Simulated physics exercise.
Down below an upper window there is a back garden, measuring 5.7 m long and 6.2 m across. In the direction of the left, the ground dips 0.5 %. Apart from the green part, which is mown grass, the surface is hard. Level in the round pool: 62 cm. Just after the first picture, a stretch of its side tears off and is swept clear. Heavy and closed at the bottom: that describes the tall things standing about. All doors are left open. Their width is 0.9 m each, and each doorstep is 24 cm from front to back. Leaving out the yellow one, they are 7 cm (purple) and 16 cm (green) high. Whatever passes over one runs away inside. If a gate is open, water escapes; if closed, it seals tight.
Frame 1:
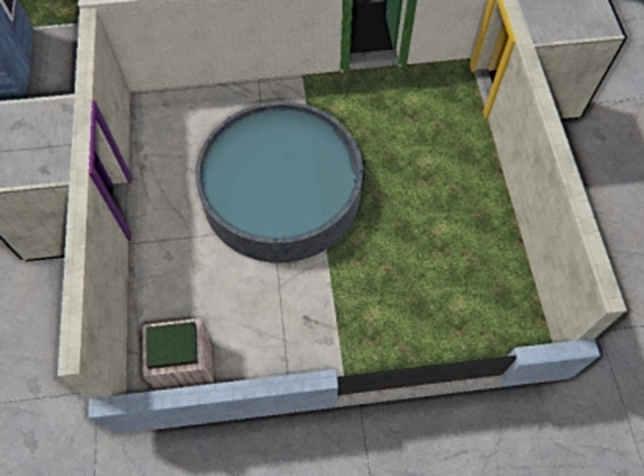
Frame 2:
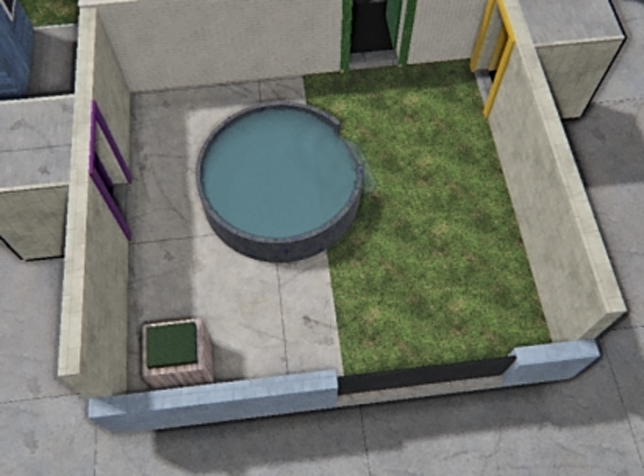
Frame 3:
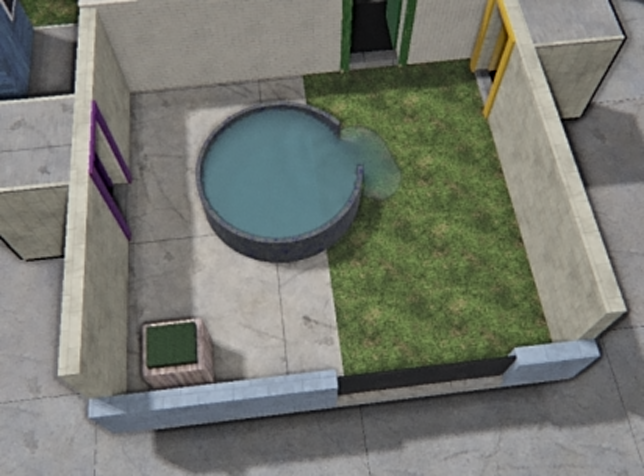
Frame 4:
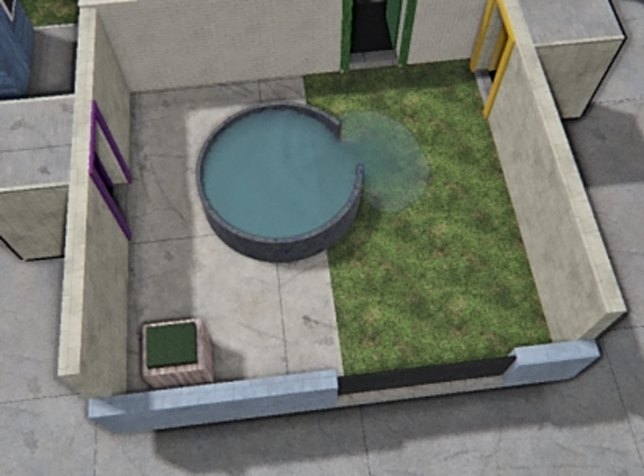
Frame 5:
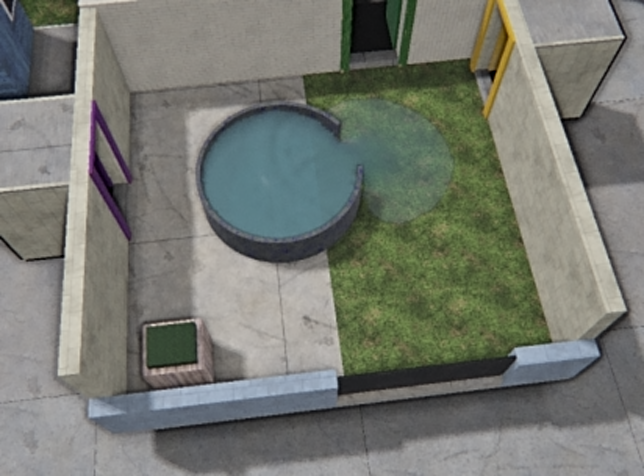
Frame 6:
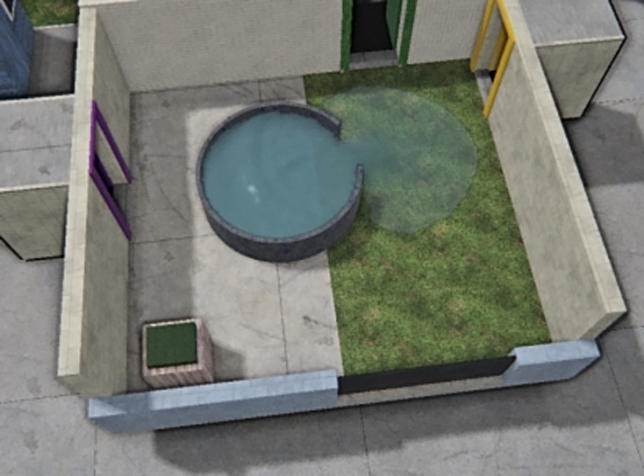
A round pool stood full and still in a walled back garden until a stretch of its right side opened, and water poured through the gap, spreading in a widening fan across the grass.
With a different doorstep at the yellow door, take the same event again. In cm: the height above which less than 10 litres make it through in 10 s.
22 cm.
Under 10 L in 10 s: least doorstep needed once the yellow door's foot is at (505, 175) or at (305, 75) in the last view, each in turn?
First place around 17 cm, second around 7.0 cm.
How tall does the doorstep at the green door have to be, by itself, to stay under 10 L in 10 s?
At green, about 12.0 cm.
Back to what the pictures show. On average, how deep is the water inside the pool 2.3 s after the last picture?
The mean depth is about 36 cm.
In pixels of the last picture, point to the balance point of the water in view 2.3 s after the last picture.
(346, 172).
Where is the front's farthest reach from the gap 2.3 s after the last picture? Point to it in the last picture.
(543, 323).
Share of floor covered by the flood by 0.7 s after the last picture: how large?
Around 25 per cent of the floor.
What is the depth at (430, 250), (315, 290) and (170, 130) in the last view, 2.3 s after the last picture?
Depths of roughly 2 cm, 0 cm and 0 cm, in that order.
Then, 0.7 s after the last picture water covers 25 % of the floor, deepest (32 cm) near (357, 167); 7 cm at the yellow door, 0 litres in over its 6 cm doorstep.
Then, 2.3 s after the last picture water covers 40 % of the floor, deepest (22 cm) near (357, 167); 22 cm at the yellow door, 83 litres in over its 6 cm doorstep.
Then, 9.3 s after the last picture water covers 100 % of the floor, deepest (10 cm) near (141, 95); 10 cm at the yellow door, 298 litres in over its 6 cm doorstep.
At the yellow door as built, the water peaked near 22 cm, 1.9 s after the last picture.
With a doorstep of 18 cm, 25 litres would have come in within the 10 s; with 24 cm, 5 litres. So under 10 litres takes about 22 cm.
